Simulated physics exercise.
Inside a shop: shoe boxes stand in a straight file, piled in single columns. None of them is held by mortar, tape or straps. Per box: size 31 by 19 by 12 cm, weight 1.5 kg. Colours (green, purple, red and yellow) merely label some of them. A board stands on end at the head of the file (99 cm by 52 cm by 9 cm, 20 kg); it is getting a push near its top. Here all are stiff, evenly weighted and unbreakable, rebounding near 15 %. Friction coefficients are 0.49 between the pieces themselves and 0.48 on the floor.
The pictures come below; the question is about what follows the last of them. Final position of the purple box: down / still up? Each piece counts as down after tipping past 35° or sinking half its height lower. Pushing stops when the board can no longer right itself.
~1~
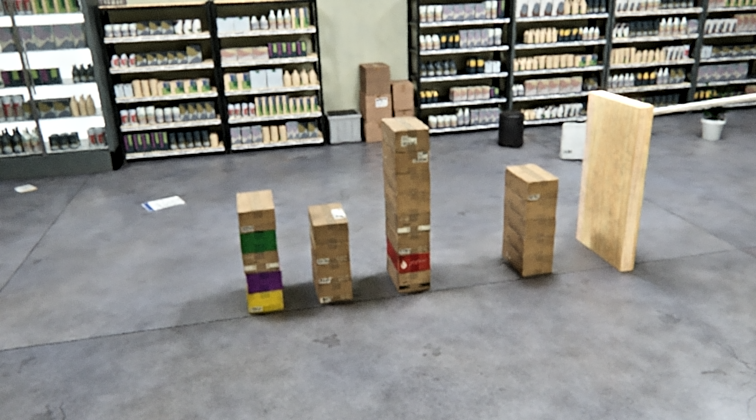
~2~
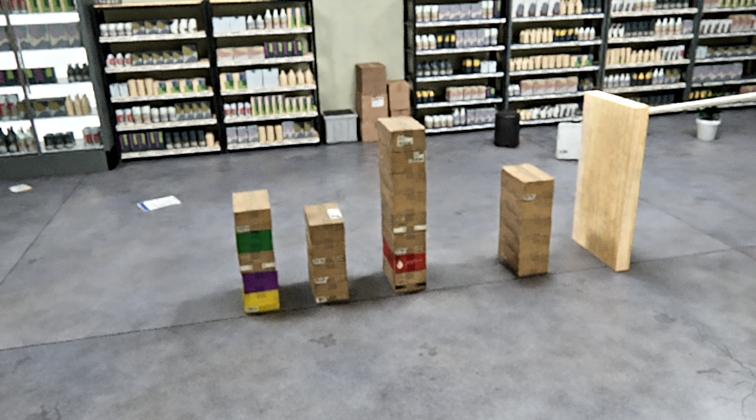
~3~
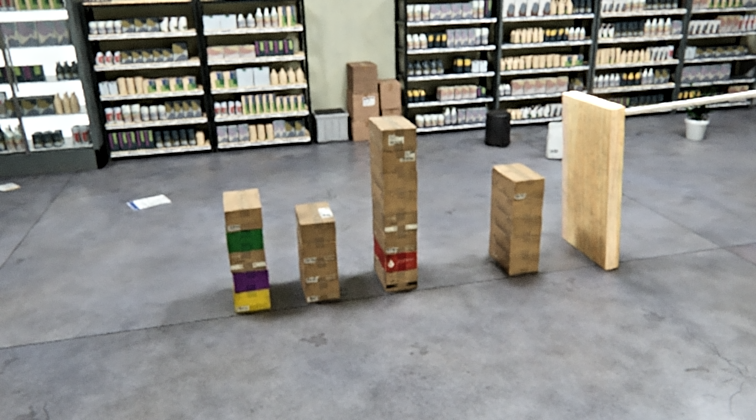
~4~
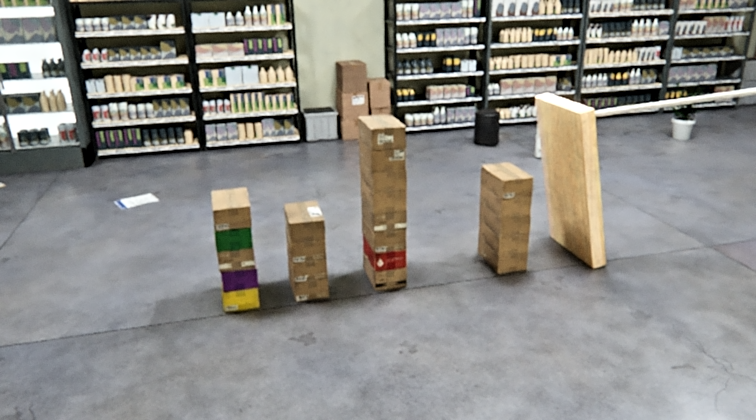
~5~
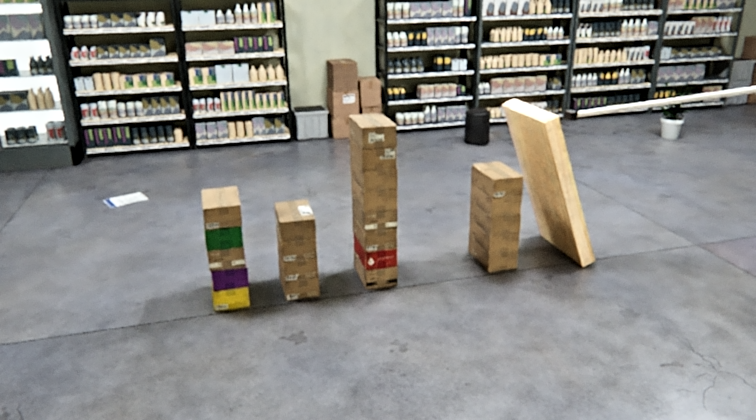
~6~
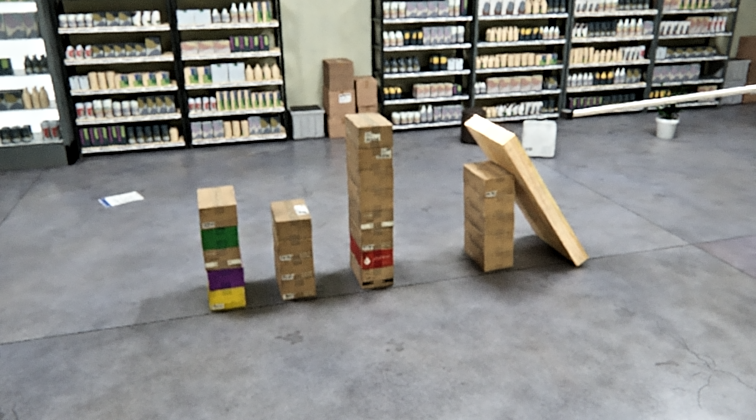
Still up.
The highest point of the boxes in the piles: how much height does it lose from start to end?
Around 0 centimetres.
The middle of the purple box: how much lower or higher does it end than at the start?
About 0 cm lower.
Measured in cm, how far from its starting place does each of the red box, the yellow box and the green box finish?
The red one ends 5 cm from its start, the yellow one 0 cm and the green one 0 cm.
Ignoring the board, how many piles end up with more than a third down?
The total is 1.
Then, 0.11 s past the last view, board 41° from upright; none of the 22 boxes down, 5 disturbed; purple box unmoved.
Then, 0.25 s past the last view, board 55° from upright; 1 of the 22 boxes down; purple box unmoved.
Then, 0.37 s past the last view, board 69° from upright; 5 of the 22 boxes down; purple box unmoved.
Then, 0.95 s past the last view, board 68° from upright; 5 of the 22 boxes down; purple box unmoved; red box 34 mm from its place.
In the end, board 72° from upright; 5 of the 22 boxes down; purple box unmoved; red box 35 mm from its place; yellow box unmoved. From the last view, middles, purple box near (225, 267), red box near (366, 249).
